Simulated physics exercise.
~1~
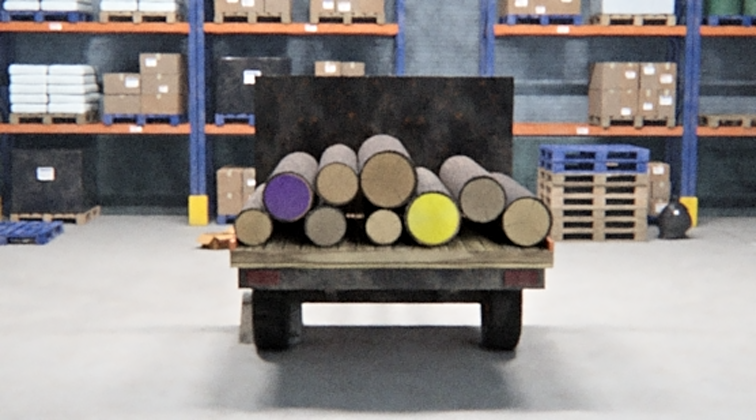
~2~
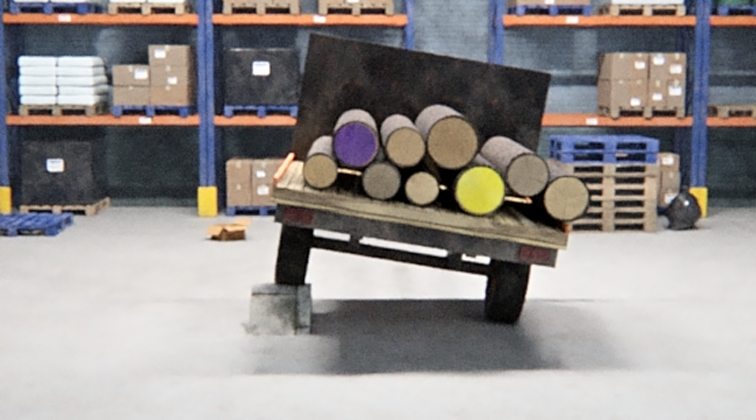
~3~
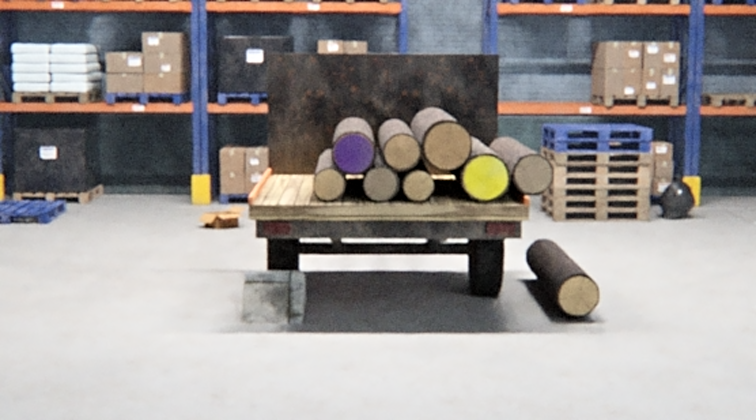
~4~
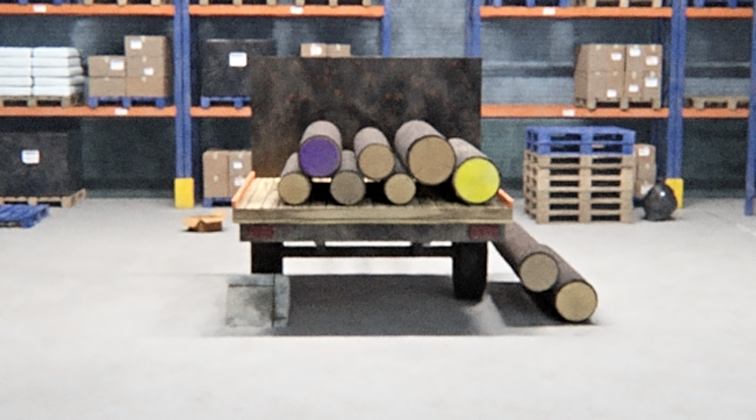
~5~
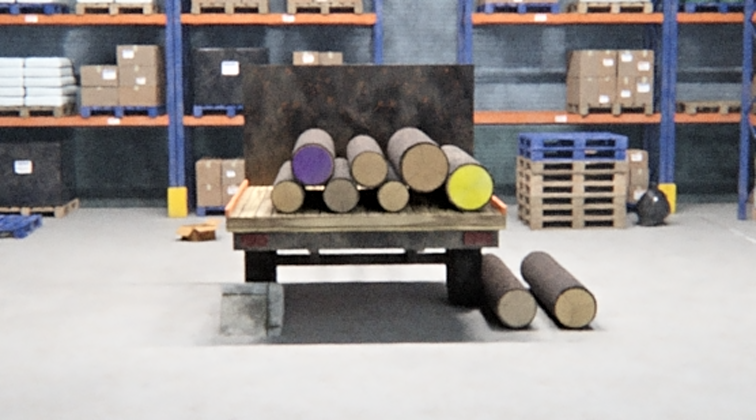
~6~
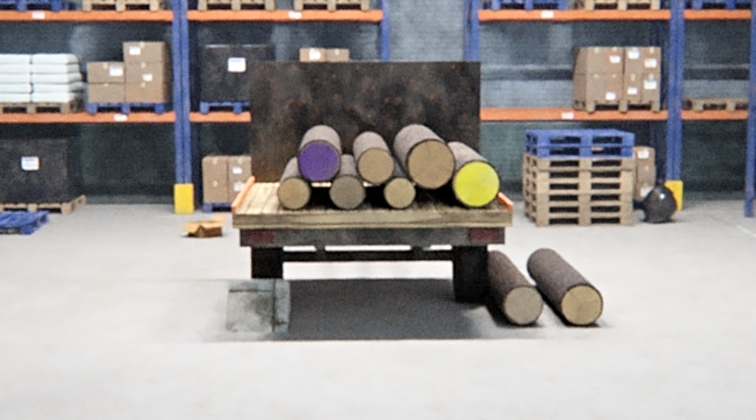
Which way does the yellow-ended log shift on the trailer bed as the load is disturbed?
The yellow-ended log shifts to the right, towards the right edge of the trailer bed.
